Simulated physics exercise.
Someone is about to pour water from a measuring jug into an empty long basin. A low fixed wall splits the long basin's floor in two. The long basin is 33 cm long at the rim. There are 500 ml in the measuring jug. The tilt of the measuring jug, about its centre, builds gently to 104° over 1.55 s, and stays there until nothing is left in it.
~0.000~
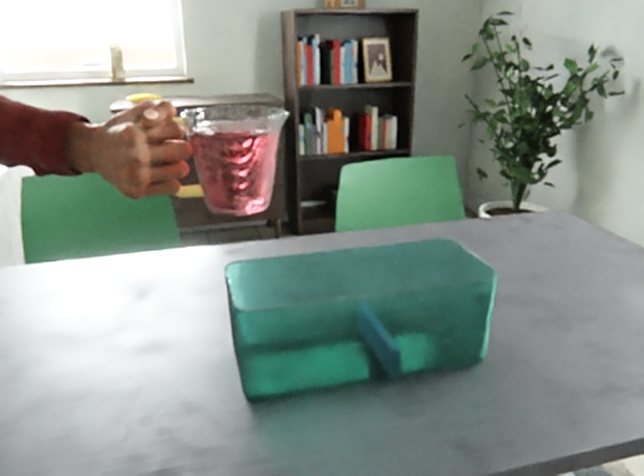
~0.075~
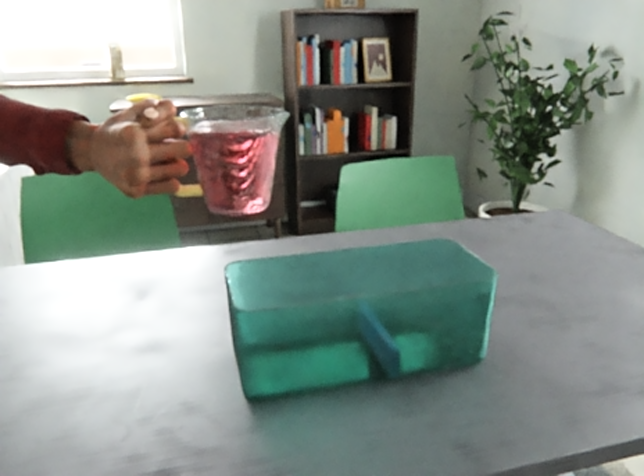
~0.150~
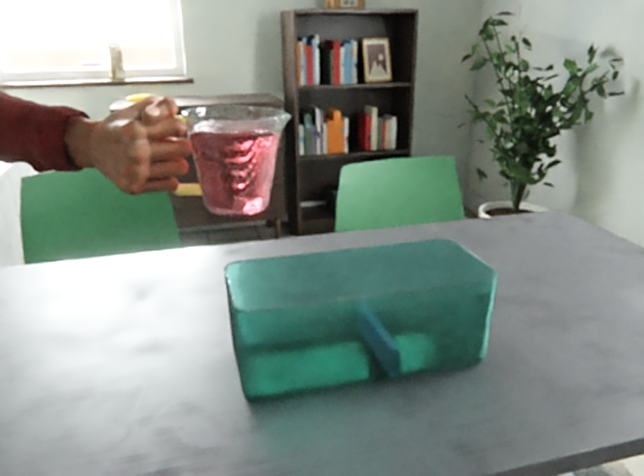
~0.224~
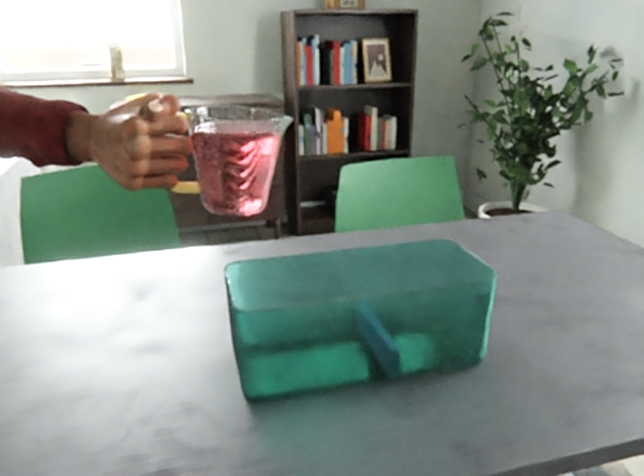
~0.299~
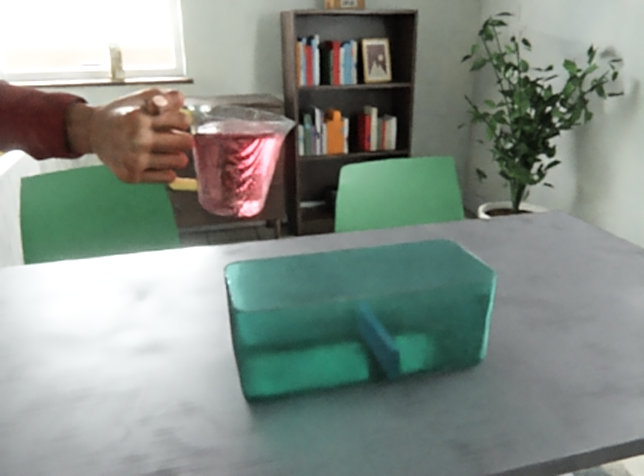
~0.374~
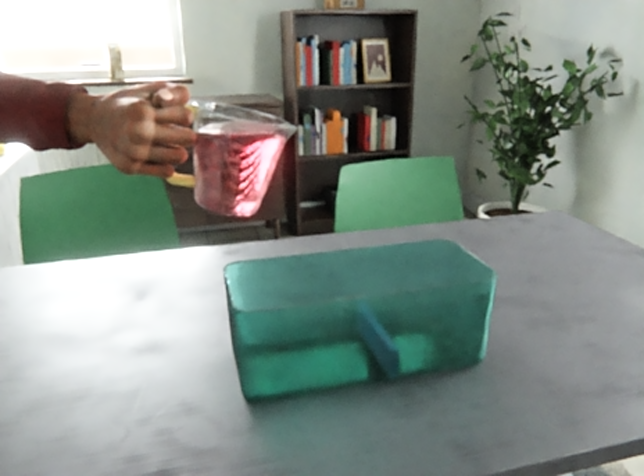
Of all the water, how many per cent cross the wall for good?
Roughly 5 per cent is past the wall.
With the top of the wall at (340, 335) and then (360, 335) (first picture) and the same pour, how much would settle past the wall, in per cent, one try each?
First 80, then 50 per cent.
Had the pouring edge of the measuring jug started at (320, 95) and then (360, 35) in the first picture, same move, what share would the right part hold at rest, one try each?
First 70, then 90 per cent.
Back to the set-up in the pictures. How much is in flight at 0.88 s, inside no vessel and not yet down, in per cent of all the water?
About 18 per cent.
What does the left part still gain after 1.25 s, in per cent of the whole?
Near 26 in a hundred.
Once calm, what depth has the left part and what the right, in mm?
Some 18 mm on the left and 2 mm on the right.
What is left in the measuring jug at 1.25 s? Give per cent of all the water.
Near 16 in a hundred.
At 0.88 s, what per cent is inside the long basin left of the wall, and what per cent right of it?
Left about 10, right about 0.
By 0.88 s the tilt is 63° and 71 per cent is still to pour, 11 is left of the wall and 0 right of it.
By 1.25 s the tilt is 94° and 16 per cent is still to pour, 66 is left of the wall and 1 right of it.
By 1.63 s the tilt is 104° and 0 per cent is still to pour, 92 is left of the wall and 5 right of it.
By 2.05 s the tilt is 104° and 0 per cent is still to pour, 93 is left of the wall and 5 right of it.
At rest 93 per cent lies left of the wall, 5 right of it and 2 outside.
